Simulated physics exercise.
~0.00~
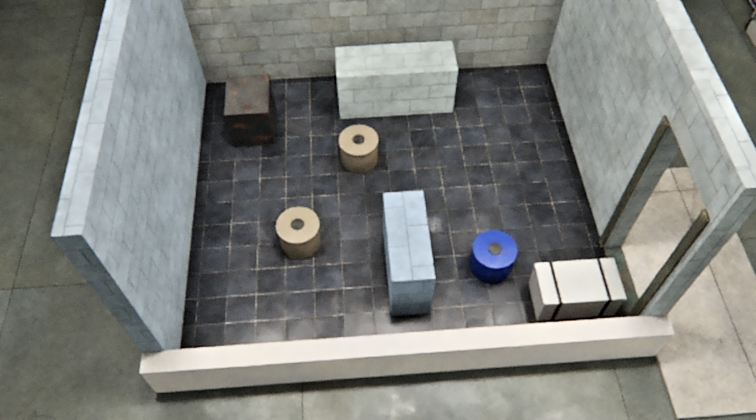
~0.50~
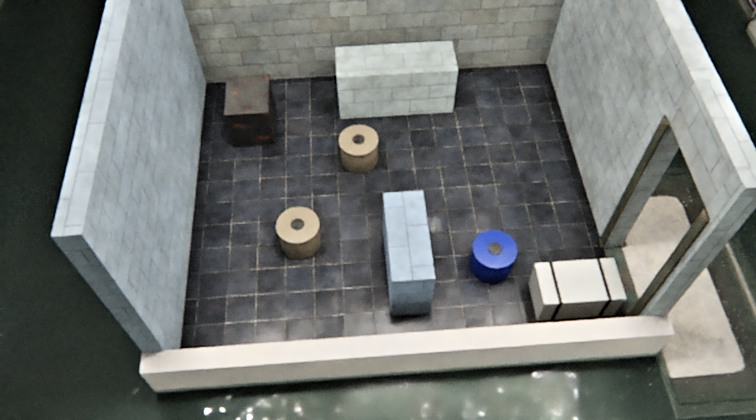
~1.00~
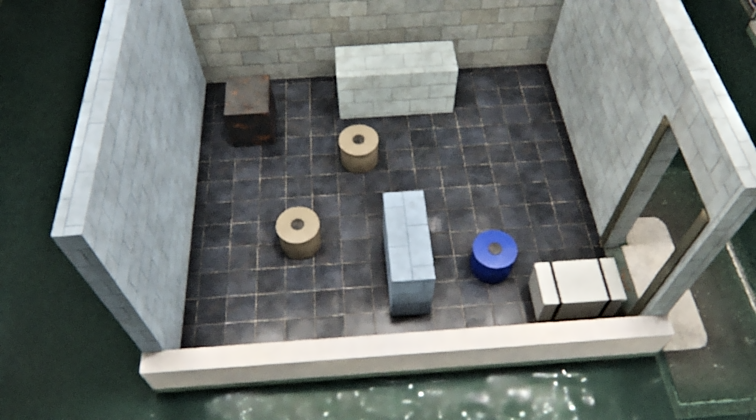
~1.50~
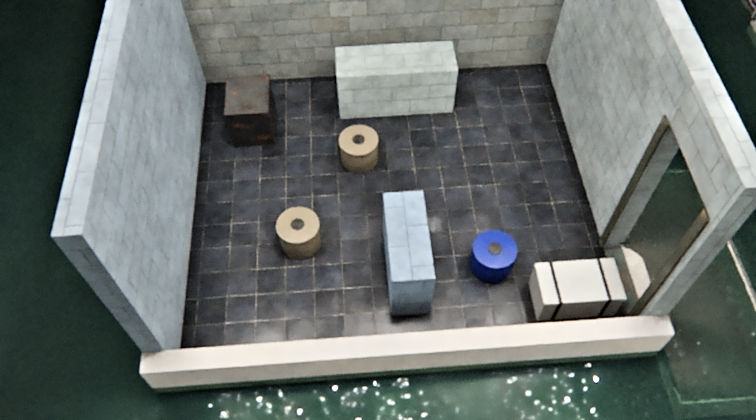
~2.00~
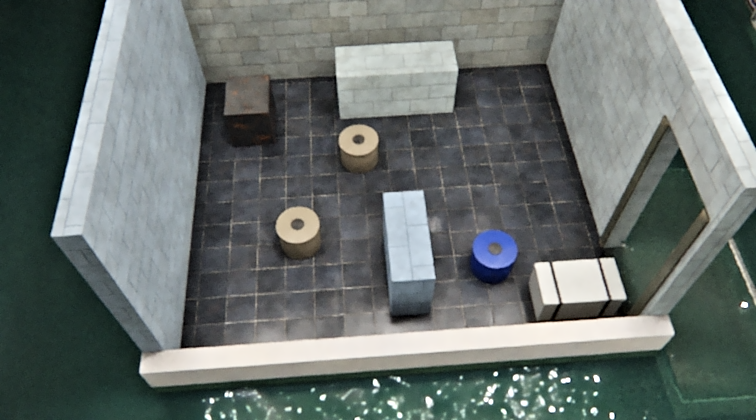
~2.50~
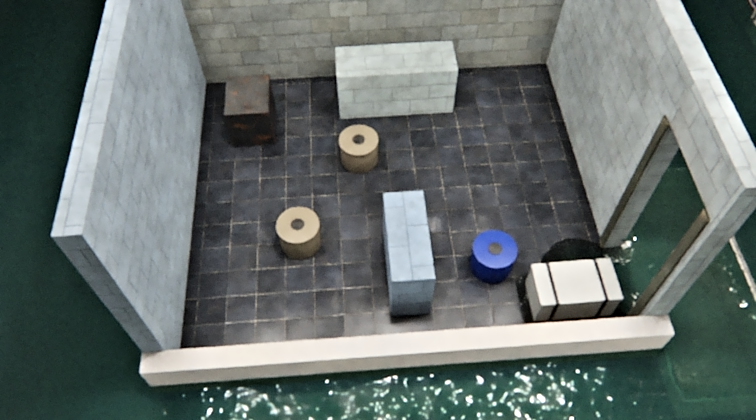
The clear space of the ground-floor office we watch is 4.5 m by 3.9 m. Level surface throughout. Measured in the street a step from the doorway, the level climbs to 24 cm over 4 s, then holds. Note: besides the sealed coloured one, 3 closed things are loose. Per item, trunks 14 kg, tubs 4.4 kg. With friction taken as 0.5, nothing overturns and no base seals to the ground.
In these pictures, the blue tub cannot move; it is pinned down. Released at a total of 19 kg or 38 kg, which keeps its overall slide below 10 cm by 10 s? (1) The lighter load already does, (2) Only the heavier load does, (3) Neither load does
The answer is 2.
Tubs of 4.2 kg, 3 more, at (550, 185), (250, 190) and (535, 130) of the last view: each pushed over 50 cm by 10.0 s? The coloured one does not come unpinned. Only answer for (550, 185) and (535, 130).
The first is not as far, the second not as far.
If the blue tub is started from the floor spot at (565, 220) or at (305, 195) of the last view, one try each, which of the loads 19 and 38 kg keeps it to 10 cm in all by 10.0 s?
Any load; any load.
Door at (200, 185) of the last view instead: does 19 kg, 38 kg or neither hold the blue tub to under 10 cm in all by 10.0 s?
With that change, the lighter one suffices.
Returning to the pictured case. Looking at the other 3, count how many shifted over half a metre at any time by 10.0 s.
It adds up to 2.
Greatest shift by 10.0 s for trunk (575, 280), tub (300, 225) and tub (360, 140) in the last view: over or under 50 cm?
Well, that's beyond half a metre, below half a metre, and beyond half a metre.
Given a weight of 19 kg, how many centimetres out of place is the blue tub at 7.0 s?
It would be some 100 cm from its spot.
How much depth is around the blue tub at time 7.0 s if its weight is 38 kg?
Something like 9 centimetres.
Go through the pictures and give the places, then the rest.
In the first picture, the blue tub at (495, 249) rests on the ground; water covers 0.0 m2; 0 of 4 have shifted.
In the second picture, the blue tub at (495, 249) rests on the ground; 0.0 m2 under water; 0 of 4 have shifted.
In the third picture, the blue tub at (495, 249) rests on the ground; 0.0 m2 under water; 0 of 4 have shifted.
In the fourth picture, the blue tub at (495, 249) rests on the ground; 0.0 m2 under water; 0 of 4 have shifted.
In the fifth picture, the blue tub at (495, 249) rests on the ground; 0.1 m2 under water; 0 of 4 have shifted.
In the sixth picture, the blue tub at (495, 249), on the bottom; 0.3 m2 under water; 0 of 4 have shifted.
After 3.5 s the blue tub would be 0 cm from its start with 19 kg and 0 cm from its start with 38 kg; 2 cm of water round it then.
After 4.5 s the blue tub would be 6 cm from its start with 19 kg and 0 cm from its start with 38 kg; 6 cm of water round it then.
After 7.0 s the blue tub would be 95 cm from its start with 19 kg and 0 cm from its start with 38 kg; 9 cm of water round it then.
After 10.0 s the blue tub would be 144 cm from its start with 19 kg and 0 cm from its start with 38 kg; 10 cm of water round it then.
